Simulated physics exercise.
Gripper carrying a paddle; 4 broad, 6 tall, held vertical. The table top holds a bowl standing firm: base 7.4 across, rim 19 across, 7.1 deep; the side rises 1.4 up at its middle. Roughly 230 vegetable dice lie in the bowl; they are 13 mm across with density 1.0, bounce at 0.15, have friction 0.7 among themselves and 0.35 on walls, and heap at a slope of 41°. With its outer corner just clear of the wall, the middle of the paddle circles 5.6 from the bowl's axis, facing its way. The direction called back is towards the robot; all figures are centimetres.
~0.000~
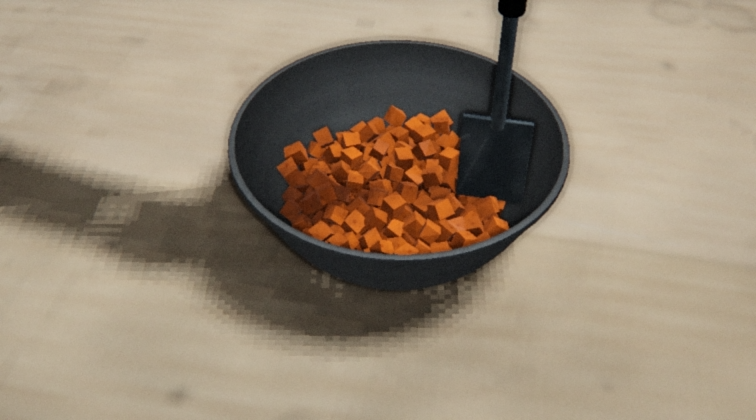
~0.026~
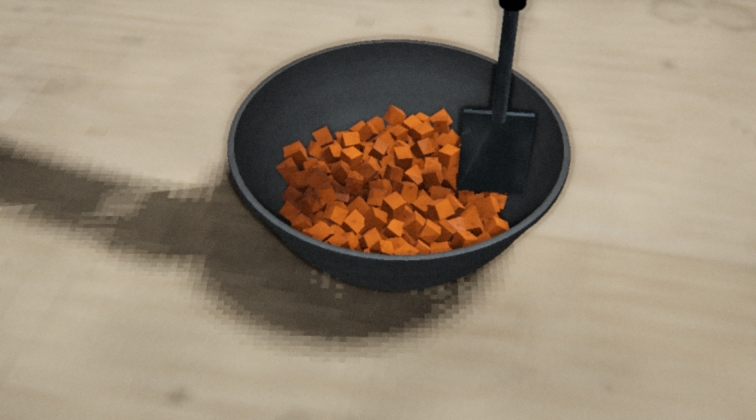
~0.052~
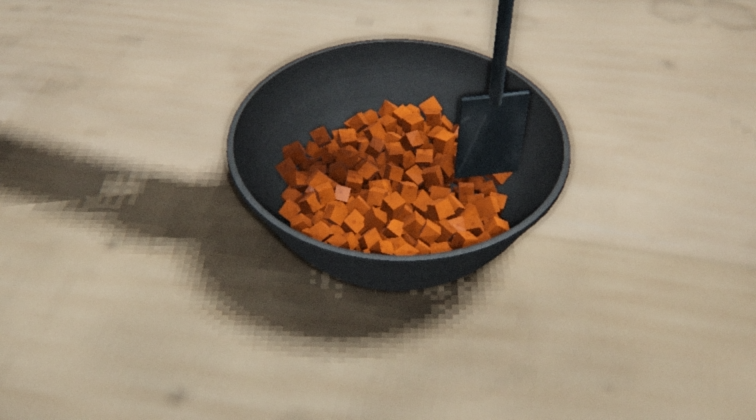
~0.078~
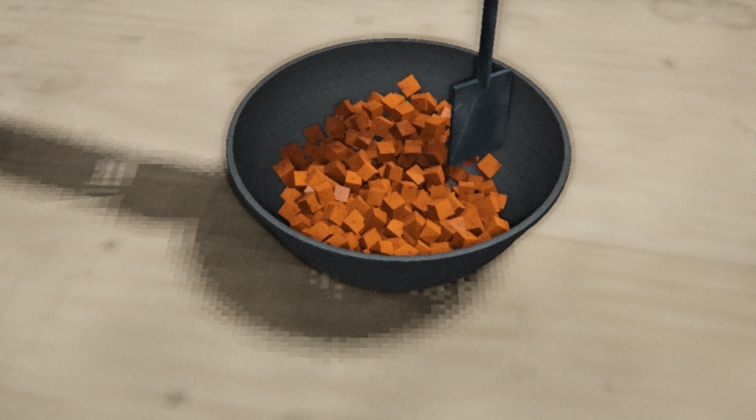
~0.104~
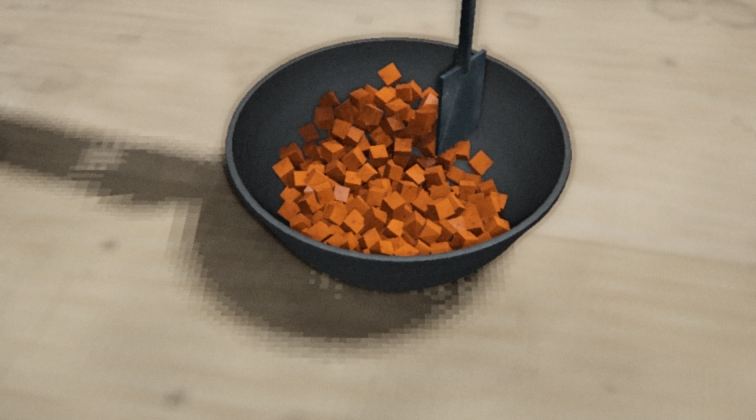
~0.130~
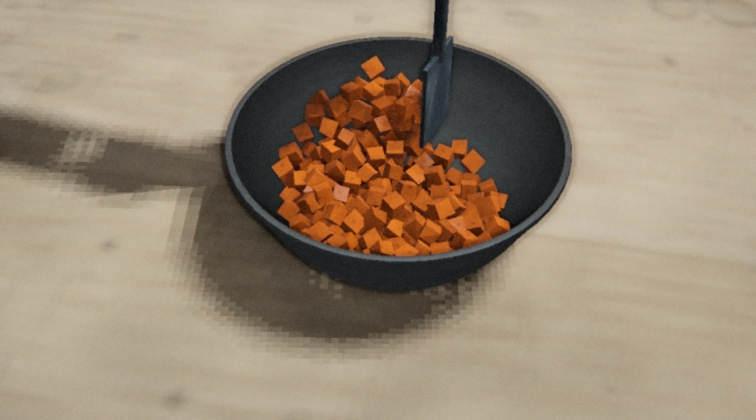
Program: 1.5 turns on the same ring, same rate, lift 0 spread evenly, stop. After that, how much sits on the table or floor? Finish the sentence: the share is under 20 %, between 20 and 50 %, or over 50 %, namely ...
The share is between 20 and 50 %.
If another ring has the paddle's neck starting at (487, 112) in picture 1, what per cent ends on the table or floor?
About 25 %.
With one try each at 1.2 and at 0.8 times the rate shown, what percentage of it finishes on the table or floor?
30 % and 15 %.
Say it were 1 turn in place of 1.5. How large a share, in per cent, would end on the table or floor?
20 %.
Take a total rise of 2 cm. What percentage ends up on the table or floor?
Near 15 in a hundred.
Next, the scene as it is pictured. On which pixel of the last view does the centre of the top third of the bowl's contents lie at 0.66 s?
Centre estimate: (383, 87).
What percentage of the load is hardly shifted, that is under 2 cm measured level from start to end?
Near 10 per cent of the pieces.
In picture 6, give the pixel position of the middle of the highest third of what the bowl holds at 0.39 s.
Around pixel (451, 229).
After 0.39 s, 256° round, highest piece 9 above the table; 216 in the bowl, 8 on the table or floor, 9 in flight or on the tool.
After 0.66 s, 76° round, highest piece 8 above the table; 183 in the bowl, 41 on the table or floor, 9 in flight or on the tool.
After 0.99 s, 180° round, highest piece 7 above the table; 172 in the bowl, 61 on the table or floor.
After 1.69 s, 180° round, highest piece 7 above the table; 172 in the bowl, 61 on the table or floor.
At rest, 172 in the bowl, 61 on the table or floor. That is 26 % on the table or floor.
